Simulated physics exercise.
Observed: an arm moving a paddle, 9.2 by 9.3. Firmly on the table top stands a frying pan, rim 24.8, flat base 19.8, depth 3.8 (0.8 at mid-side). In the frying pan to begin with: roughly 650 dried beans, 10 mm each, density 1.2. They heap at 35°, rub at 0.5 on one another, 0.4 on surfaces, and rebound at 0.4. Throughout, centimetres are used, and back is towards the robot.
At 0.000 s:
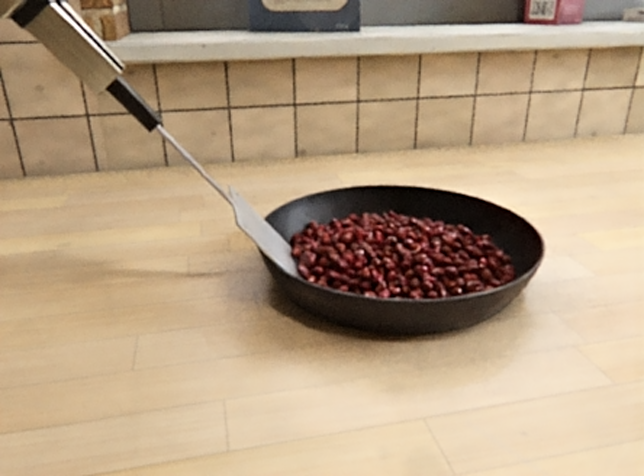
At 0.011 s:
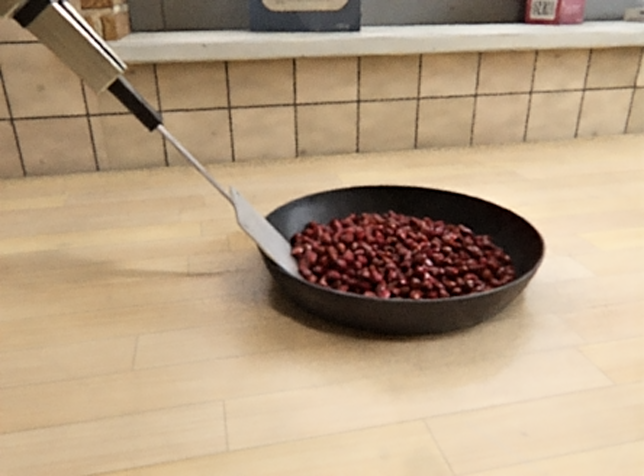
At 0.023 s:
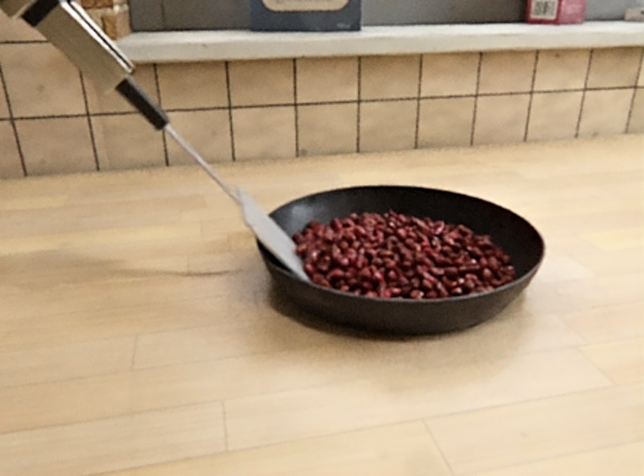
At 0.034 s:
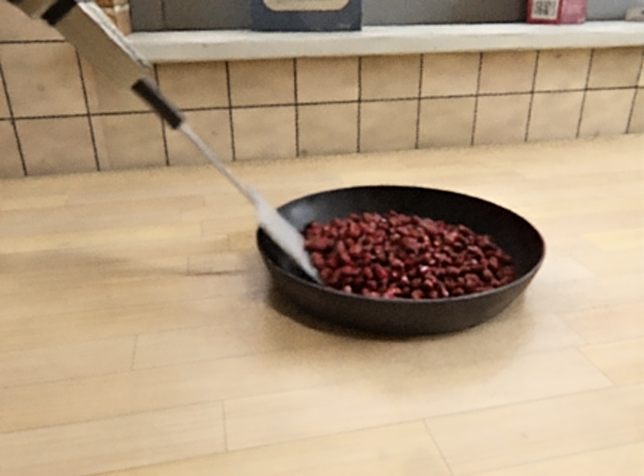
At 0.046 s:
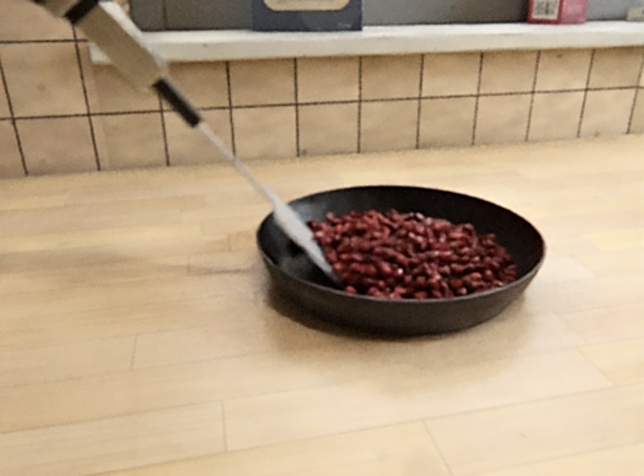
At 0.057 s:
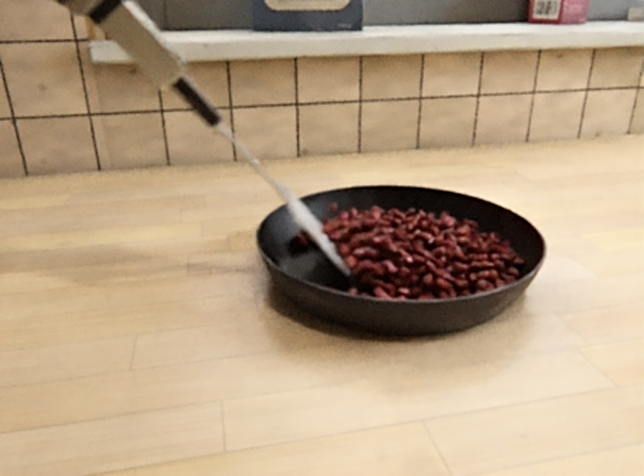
A robotic arm held a paddle at the left edge of a black frying pan full of dark red beans, then slid it rightward, pushing the beans together and baring some of the pan's bottom.
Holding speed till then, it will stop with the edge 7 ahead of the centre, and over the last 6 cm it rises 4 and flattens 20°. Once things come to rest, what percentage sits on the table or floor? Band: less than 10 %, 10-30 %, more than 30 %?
10-30 %.
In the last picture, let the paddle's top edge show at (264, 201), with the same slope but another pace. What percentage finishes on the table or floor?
Roughly 10 per cent.
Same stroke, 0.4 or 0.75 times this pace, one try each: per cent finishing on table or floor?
Near 0 and near 15 percent respectively.
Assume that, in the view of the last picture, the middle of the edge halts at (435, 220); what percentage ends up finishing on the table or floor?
10 %.
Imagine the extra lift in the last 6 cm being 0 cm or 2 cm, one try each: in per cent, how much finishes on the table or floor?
Result: Approx. 10 % and 15 %, one try each.
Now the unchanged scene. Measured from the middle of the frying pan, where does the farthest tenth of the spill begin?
The distance is roughly 50 cm.
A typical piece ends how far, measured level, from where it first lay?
Somewhere about 4 centimetres, I'd say.
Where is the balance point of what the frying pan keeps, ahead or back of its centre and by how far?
I'd put it at roughly 4.5 cm toward the front.
By 0.09 s, sloping 52°, highest piece 6 above the table; 647 in the frying pan.
By 0.11 s, sloping 46°, highest piece 7 above the table; 647 in the frying pan.
By 0.33 s, sloping 32°, highest piece 6 above the table; 544 in the frying pan, 101 on the table or floor, 2 on the blade or in flight.
By 1.38 s, sloping 32°, highest piece 4 above the table; 544 in the frying pan, 103 on the table or floor.
Final count, 544 in the frying pan, 103 on the table or floor. That is 16 % on the table or floor.
